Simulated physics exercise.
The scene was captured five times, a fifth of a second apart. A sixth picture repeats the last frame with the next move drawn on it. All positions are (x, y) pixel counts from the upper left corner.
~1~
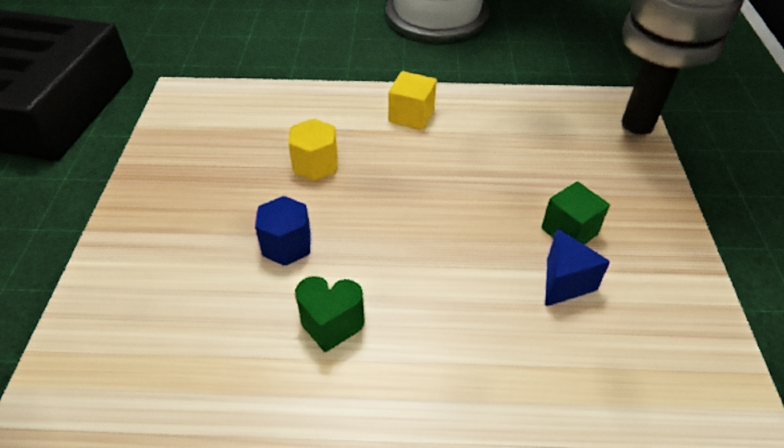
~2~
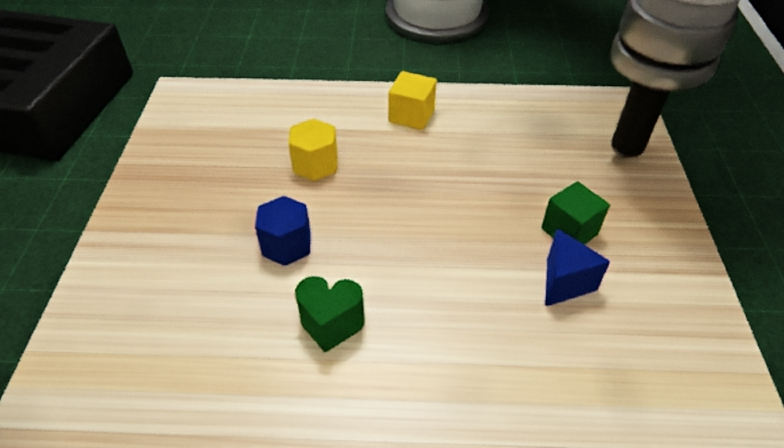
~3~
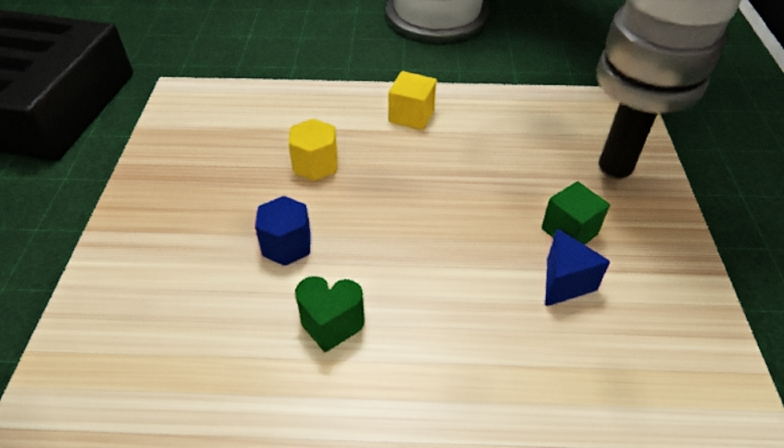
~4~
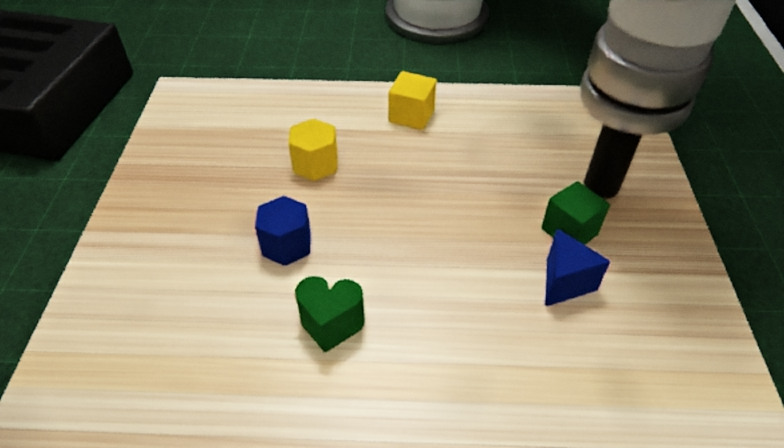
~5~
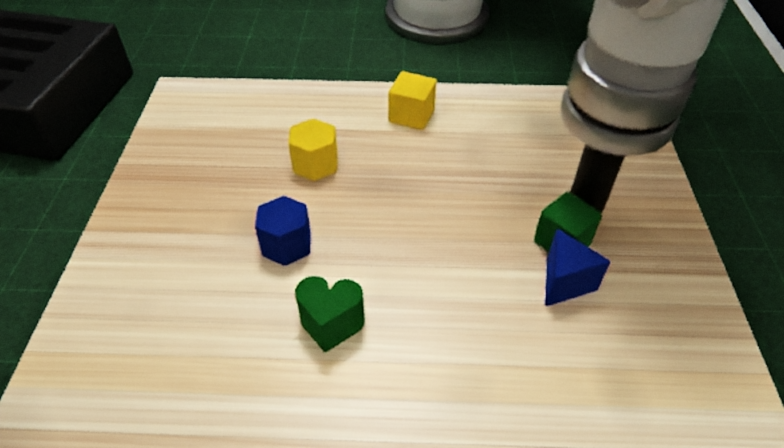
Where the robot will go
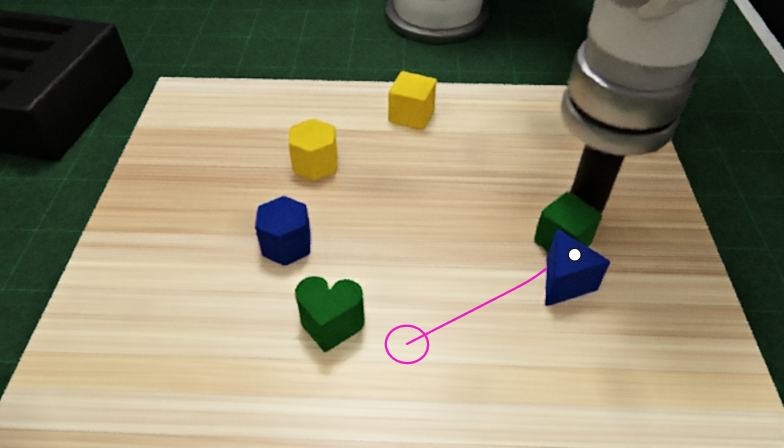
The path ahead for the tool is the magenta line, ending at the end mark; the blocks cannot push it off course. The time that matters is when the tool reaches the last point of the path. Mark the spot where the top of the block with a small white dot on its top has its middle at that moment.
At (563, 298).
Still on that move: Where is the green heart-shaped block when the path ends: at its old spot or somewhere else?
It stays.
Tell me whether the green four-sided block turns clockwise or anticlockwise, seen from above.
From overhead, anticlockwise.
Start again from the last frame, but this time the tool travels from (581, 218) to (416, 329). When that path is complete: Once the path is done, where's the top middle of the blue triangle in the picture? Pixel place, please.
I'd place it at (575, 304), taking the centre of its top.
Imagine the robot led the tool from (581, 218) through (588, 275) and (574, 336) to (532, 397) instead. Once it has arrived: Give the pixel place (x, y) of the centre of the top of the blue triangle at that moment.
It sits at (533, 303).
The line goes from (581, 218) over (547, 268) and (482, 306) to (407, 344); the dot is on the blue triangle.
On the path given first. One third of the way, tool at (550, 257); green four-sided block at (531, 266); blue triangle at (563, 297), turned 80° anticlockwise.
Two thirds of the way, tool at (482, 295); green four-sided block at (477, 316), turned 40° anticlockwise; blue triangle at (563, 298), turned 85° anticlockwise.
At the end, tool at (407, 333); green heart-shaped block unmoved; green four-sided block at (459, 342), turned 75° anticlockwise; blue triangle at (563, 298), turned 85° anticlockwise.
